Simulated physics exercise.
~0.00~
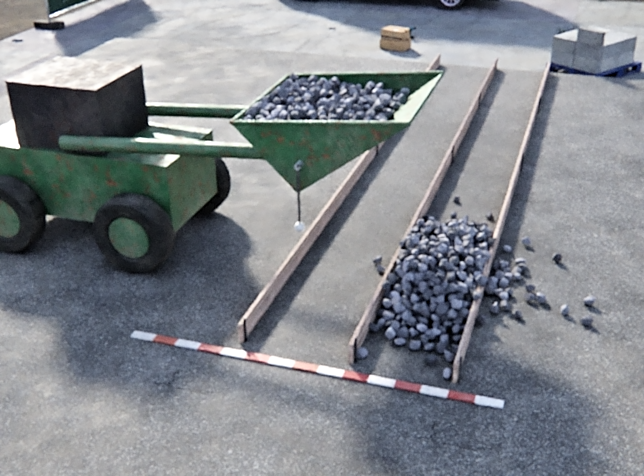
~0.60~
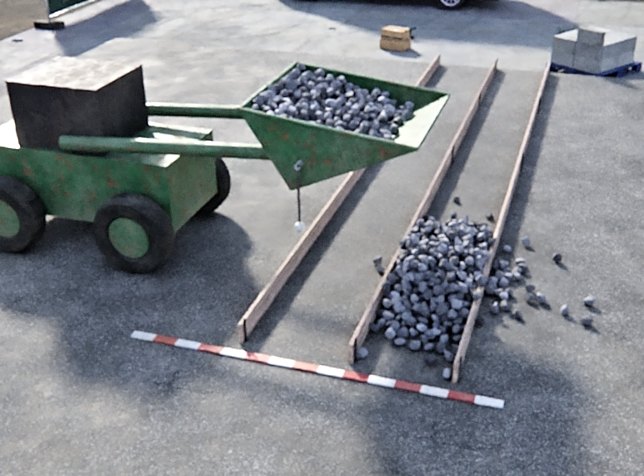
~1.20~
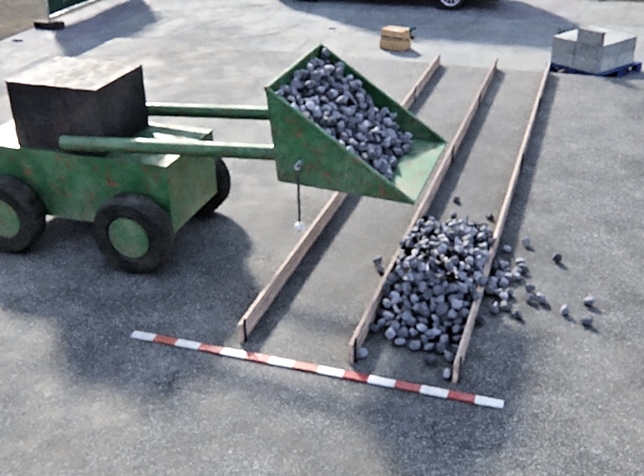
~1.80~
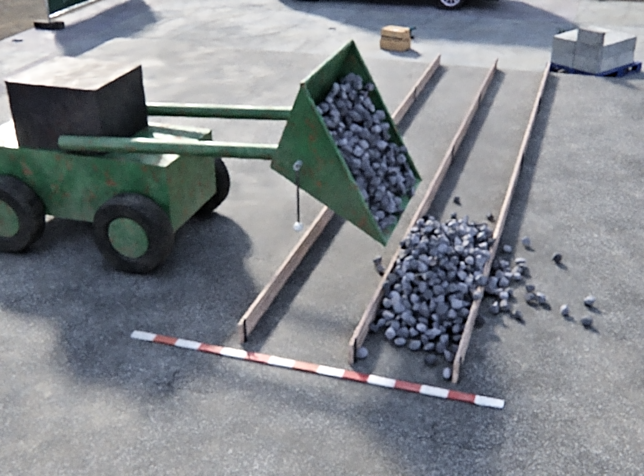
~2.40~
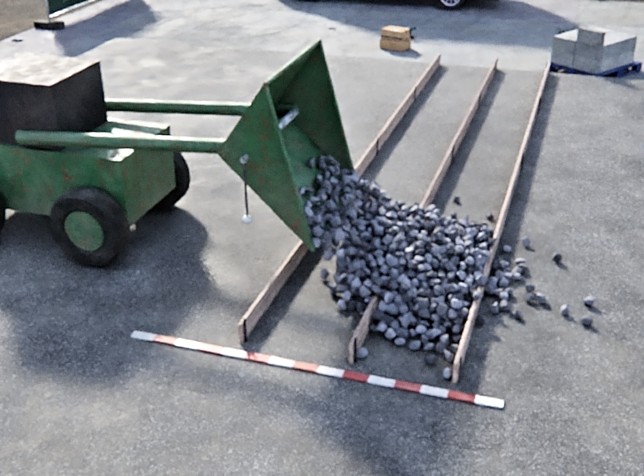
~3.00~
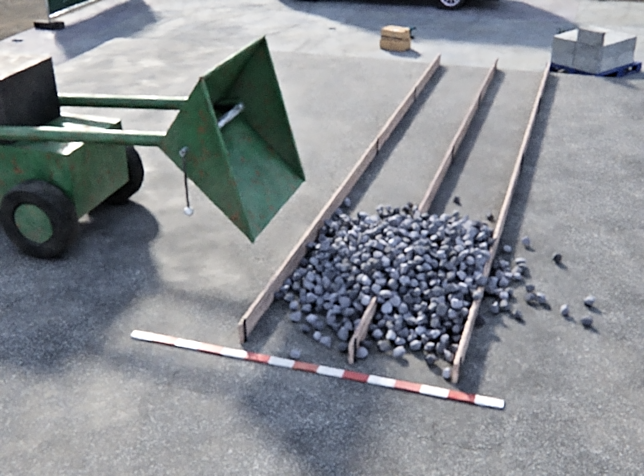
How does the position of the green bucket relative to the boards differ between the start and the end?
At the start the bucket reaches out over the left board, but by the end it has moved to the left and hangs clear of all the boards.
